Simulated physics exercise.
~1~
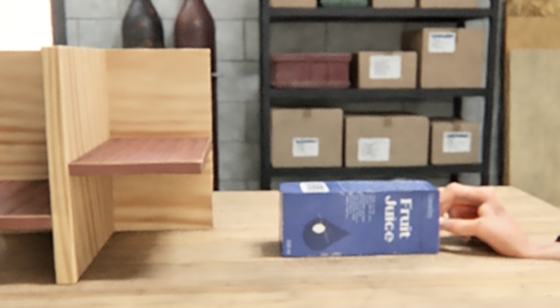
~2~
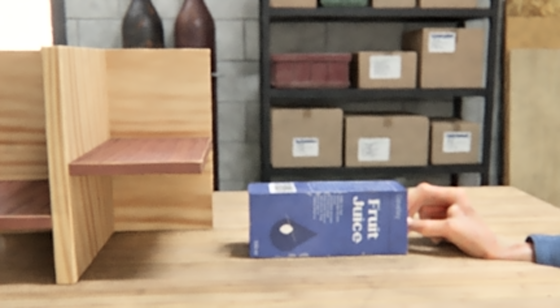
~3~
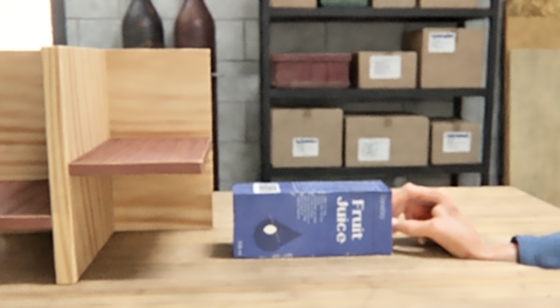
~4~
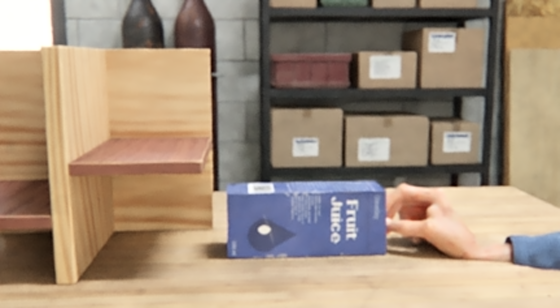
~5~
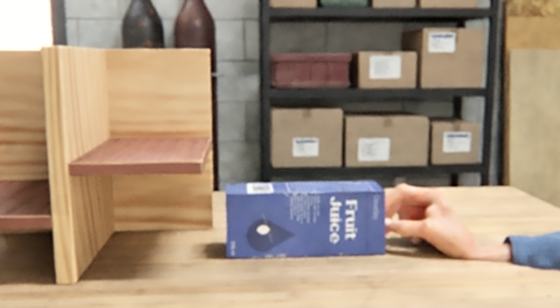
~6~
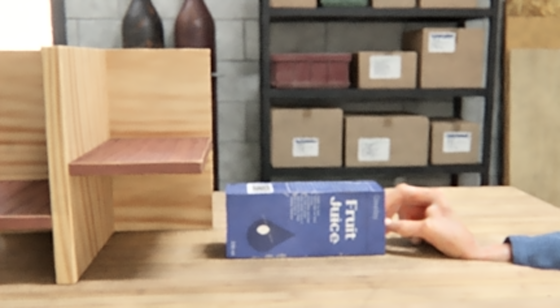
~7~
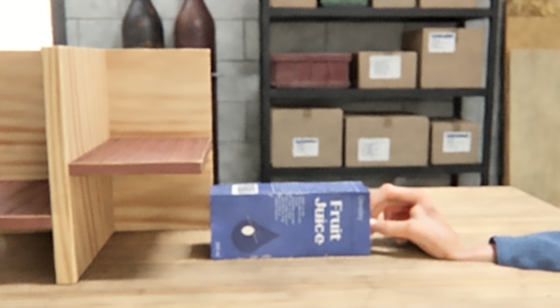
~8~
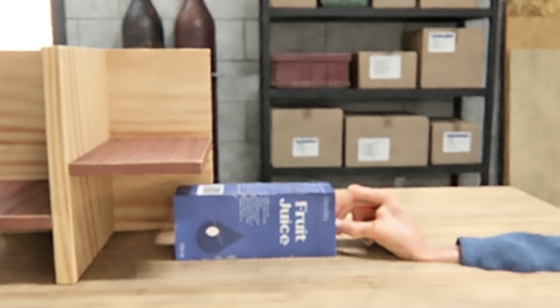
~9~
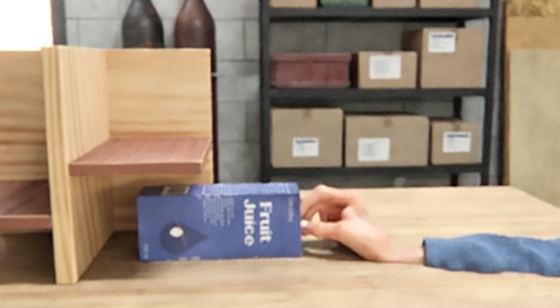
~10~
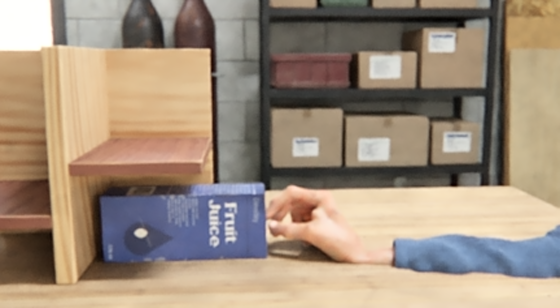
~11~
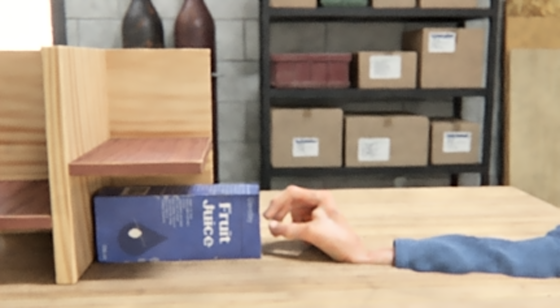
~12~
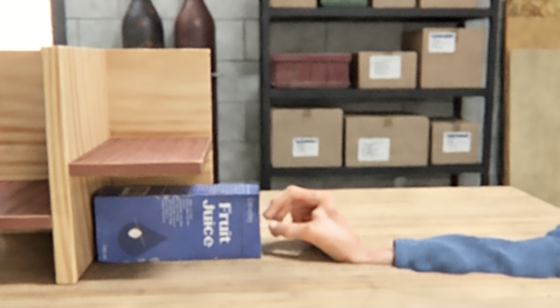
We see a hand push a blue fruit juice carton, lying on its side, leftward across a wooden table, pausing briefly before continuing toward a small wooden rack. The carton slides beneath the reddish shelf and comes to rest partly inside, with its right end sticking out near the hand.
